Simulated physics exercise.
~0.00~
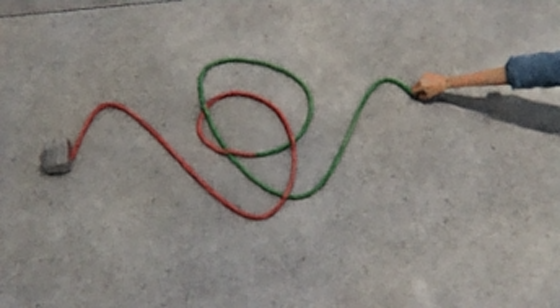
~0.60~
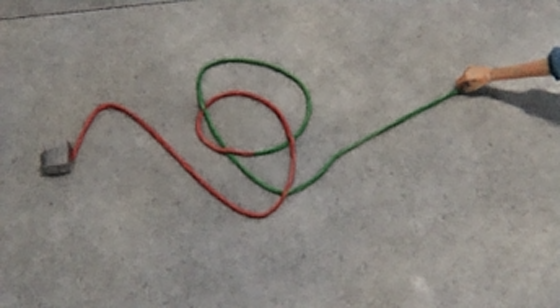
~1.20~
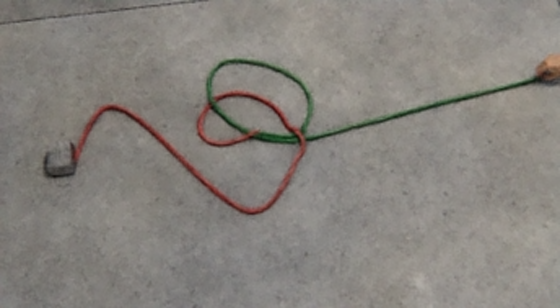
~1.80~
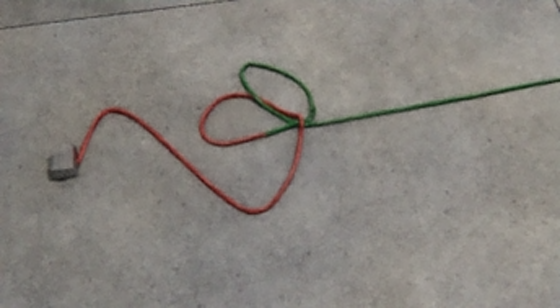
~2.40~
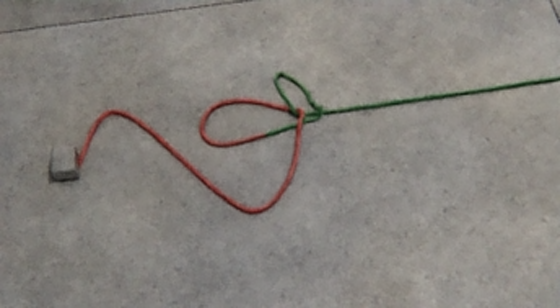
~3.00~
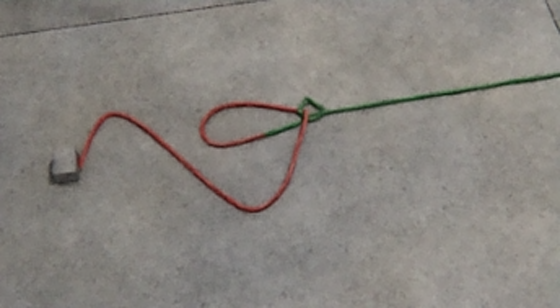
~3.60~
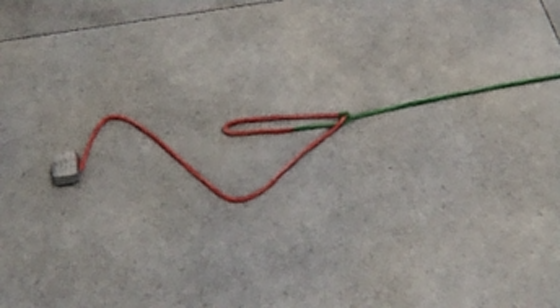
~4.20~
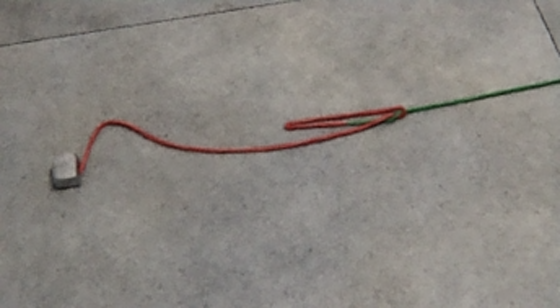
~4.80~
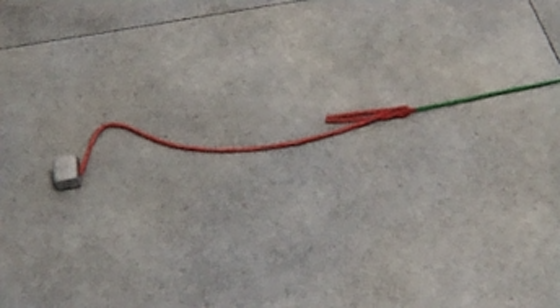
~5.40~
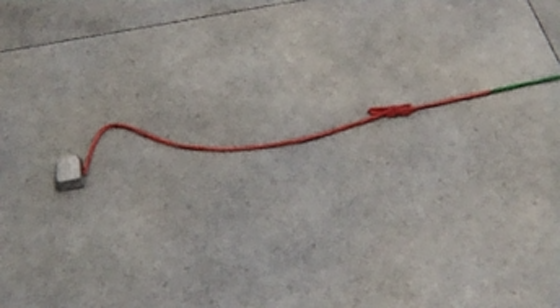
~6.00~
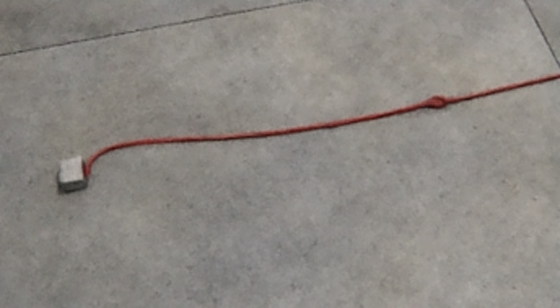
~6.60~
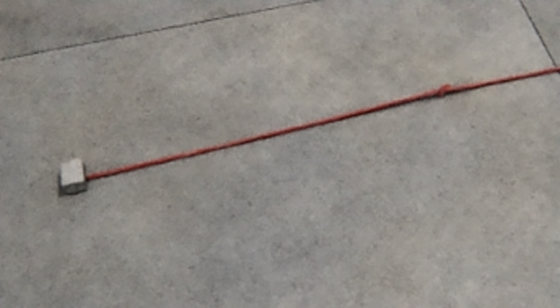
A rope, red on the left and green on the right, lies in overlapping loops on a grey concrete floor, seen from above as the view drifts slightly. Its left end is fixed to a small grey block, while a hand in a blue sleeve grips the green end at the right. The hand carries that end away to the right and out of view, straightening the green part. The green loop shrinks, then the red loop narrows and slides right, bunching into a small tangle. Finally the rope stretches straight from the block, with a small, tight red knot jammed in it towards the right.
